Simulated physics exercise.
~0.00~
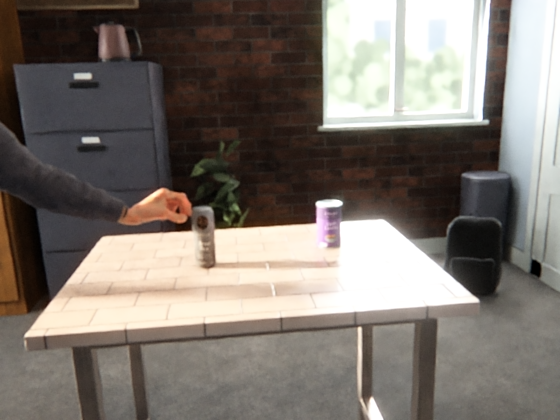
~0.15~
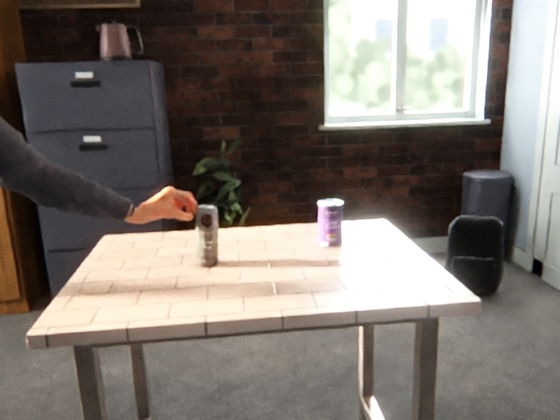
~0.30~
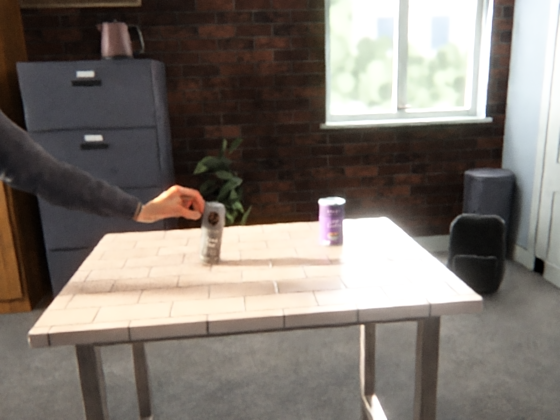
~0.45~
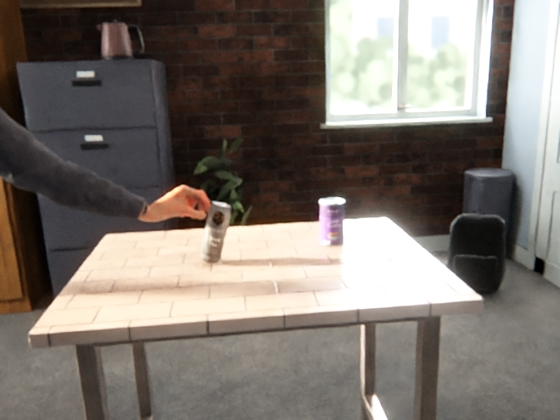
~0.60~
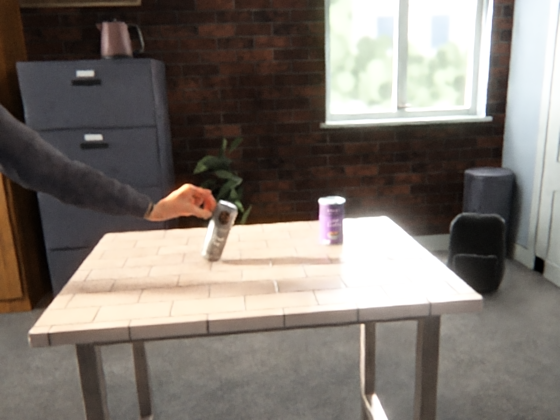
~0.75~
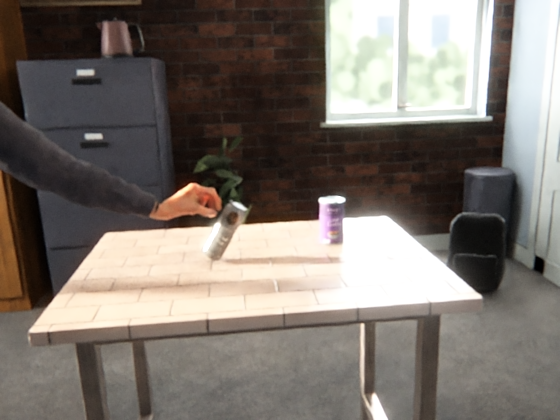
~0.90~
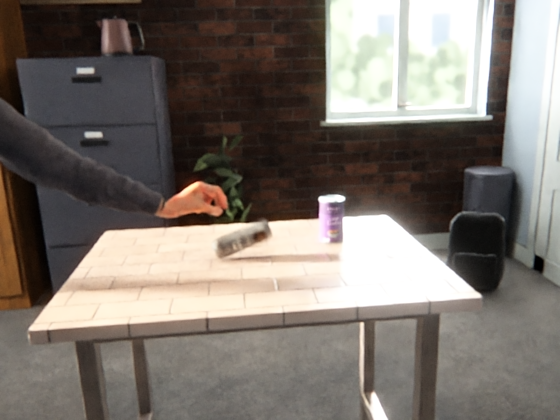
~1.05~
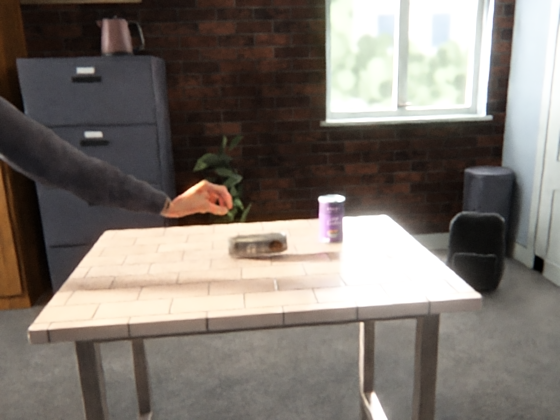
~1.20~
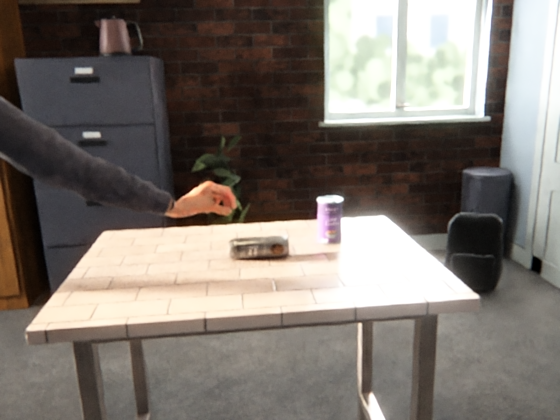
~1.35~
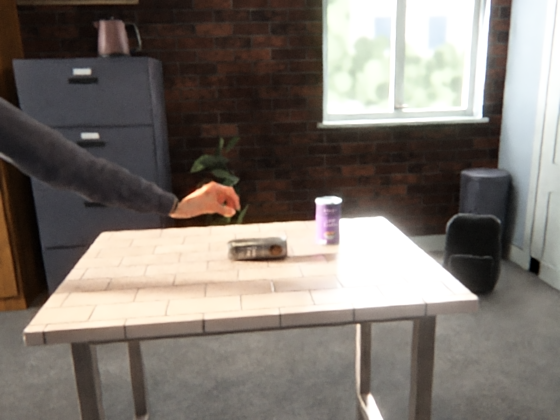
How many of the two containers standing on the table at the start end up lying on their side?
One of them does. The grey can ends on its side, while the purple tin stays standing.
An arm in a dark grey sleeve reaches in from the left over a pale tiled table, seen from the front in a room with a brick wall and a bright window. A grey can stands near the hand and a purple tin stands to its right, with a dark blue cabinet and a leafy plant behind. The fingers push the top of the grey can slowly to the right, and it leans further and further. It then topples onto its side, while the hand hovers just above. At the end the grey can lies still on the table and the purple tin remains upright.
